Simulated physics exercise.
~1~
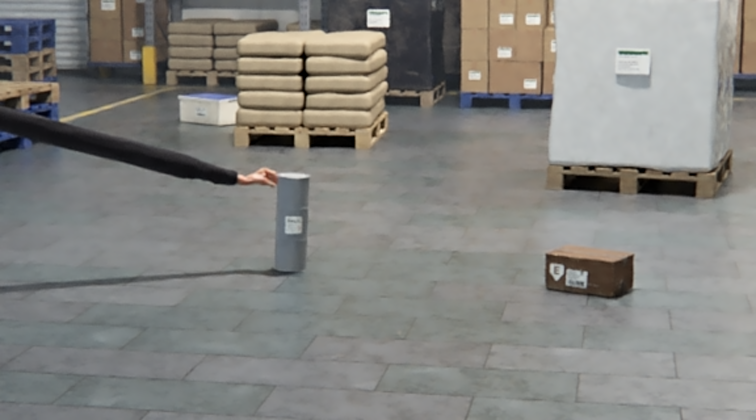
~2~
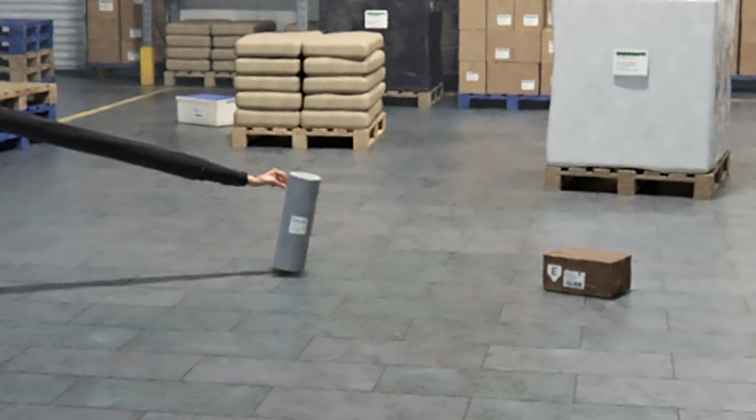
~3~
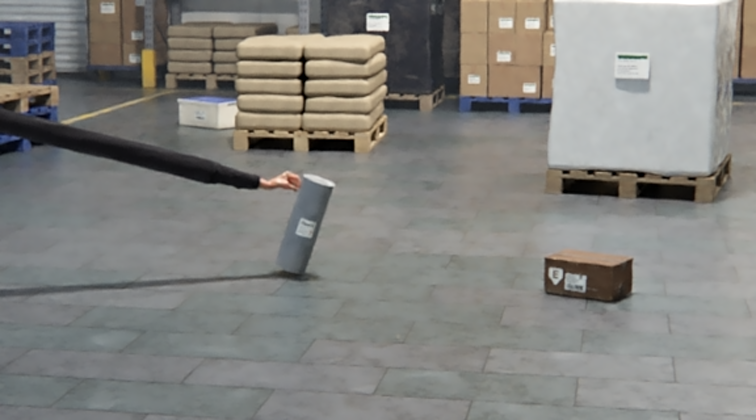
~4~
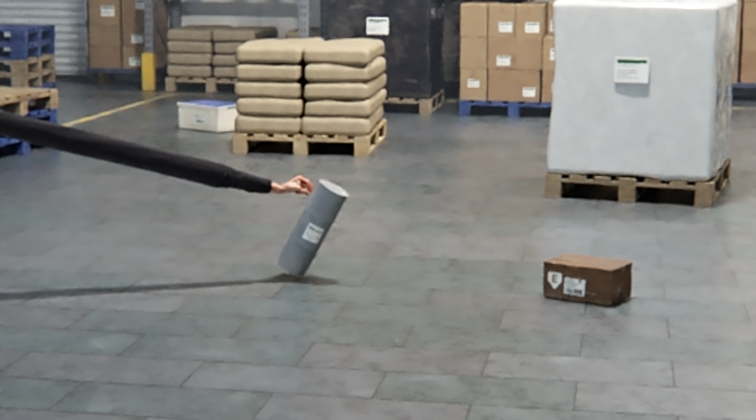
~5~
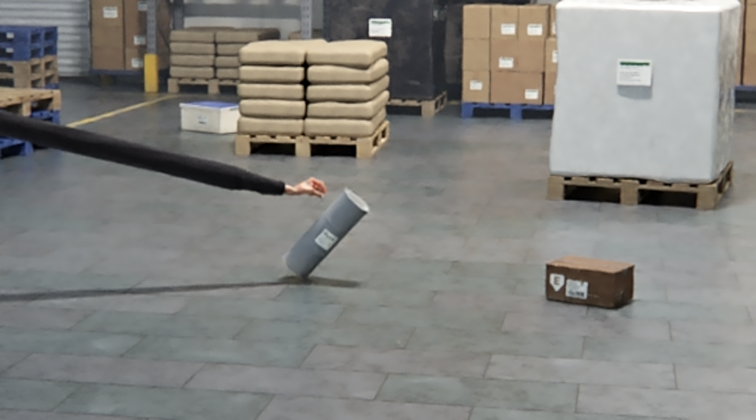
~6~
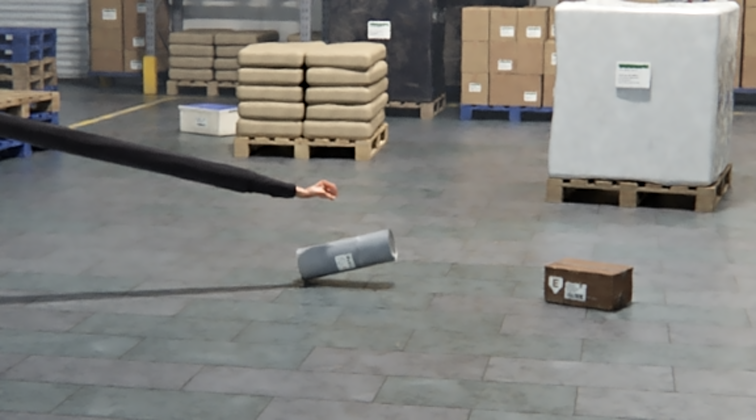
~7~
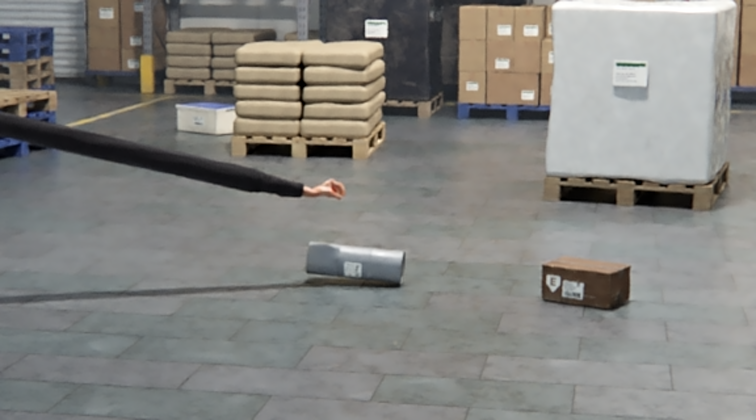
In a warehouse with stacked sacks and wrapped pallets, an outstretched hand pushed the top of an upright grey canister to the right until it tipped over and ended up on its side on the floor, short of a brown parcel that stayed put.
